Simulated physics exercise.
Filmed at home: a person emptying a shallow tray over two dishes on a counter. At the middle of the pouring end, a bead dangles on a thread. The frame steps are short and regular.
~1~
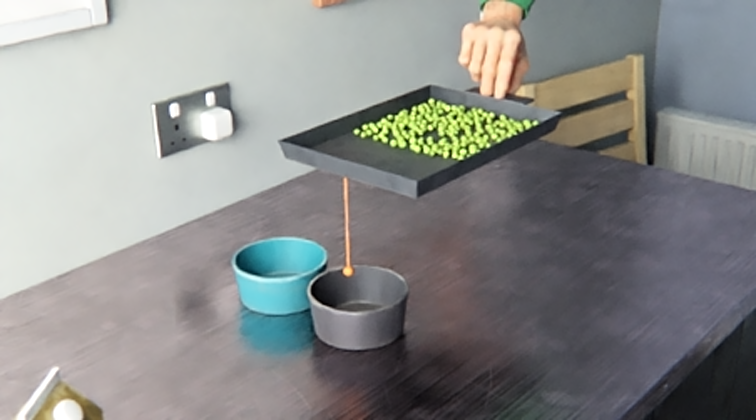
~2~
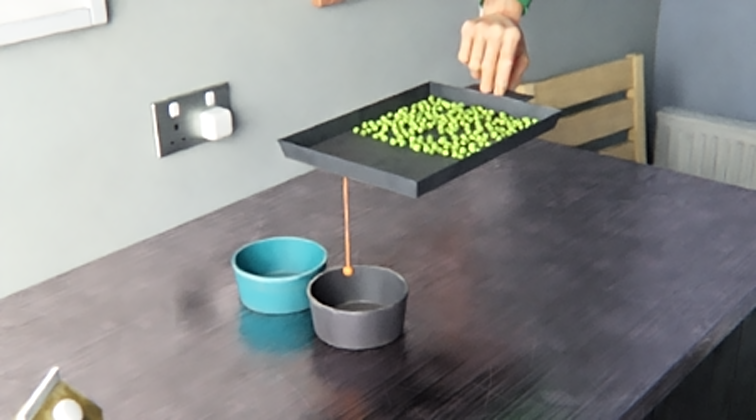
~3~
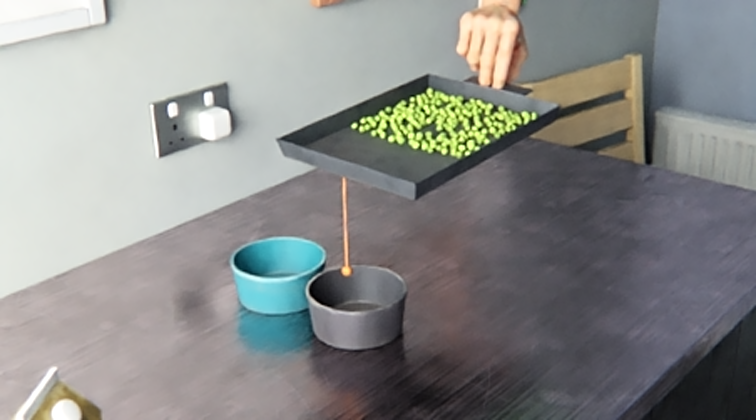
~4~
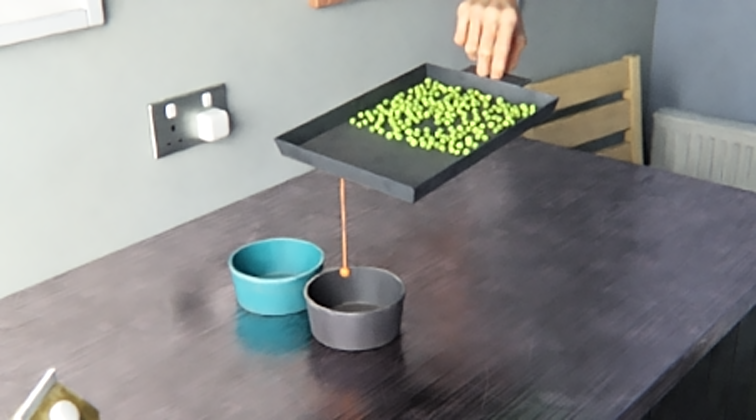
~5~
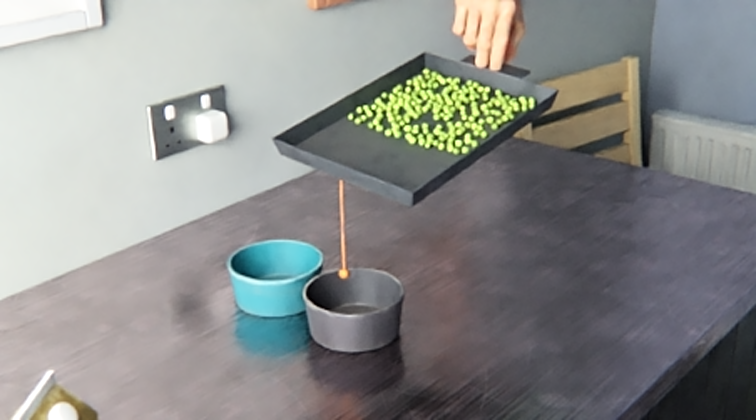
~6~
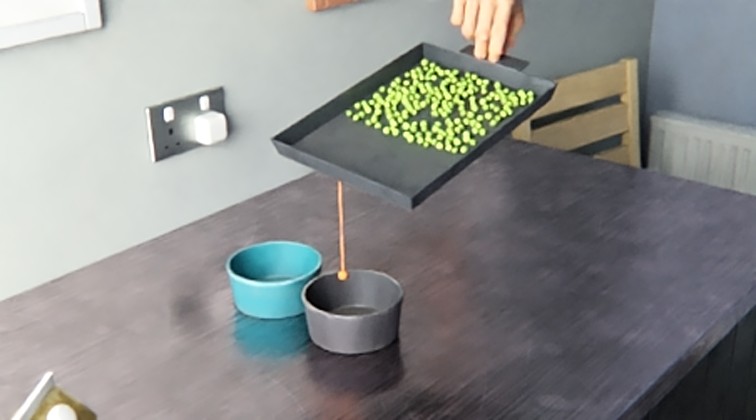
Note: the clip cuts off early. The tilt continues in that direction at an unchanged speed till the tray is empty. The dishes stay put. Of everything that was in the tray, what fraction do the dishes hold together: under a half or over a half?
The catch is worse than half, if you ask me.
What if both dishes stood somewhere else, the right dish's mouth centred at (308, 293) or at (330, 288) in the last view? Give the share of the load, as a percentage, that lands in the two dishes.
0 %, then 0 %.
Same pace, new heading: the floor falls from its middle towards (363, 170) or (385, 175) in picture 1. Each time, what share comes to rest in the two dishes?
20 % then 20 %, roughly.
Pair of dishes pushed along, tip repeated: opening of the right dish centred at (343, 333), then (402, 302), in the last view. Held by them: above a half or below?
Result, first setup: The minor share; second setup: The bulk.
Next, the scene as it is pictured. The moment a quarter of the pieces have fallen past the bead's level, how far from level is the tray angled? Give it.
The angle is around 85°.
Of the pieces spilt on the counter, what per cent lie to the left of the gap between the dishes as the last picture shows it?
Share to the left: Near 10 per cent.
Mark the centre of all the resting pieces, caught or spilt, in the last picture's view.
Roughly pixel (407, 376).
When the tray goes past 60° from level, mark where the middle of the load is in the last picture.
Its middle sits at about pixel (402, 199).
Just after the last frame, tray tipped steeply; the larger part on the tray; about a tenth outside both; about a tenth in the air.
A moment on, tray tipped right over; about a tenth on the tray; just a few in the right dish; roughly two thirds outside both; roughly a quarter in the air.
Further on, tray tipped past a quarter turn; about a tenth in the right dish; almost all outside both.
When it is over, tray tipped past a quarter turn; about a tenth in the right dish; not one in the left dish; almost all outside both.
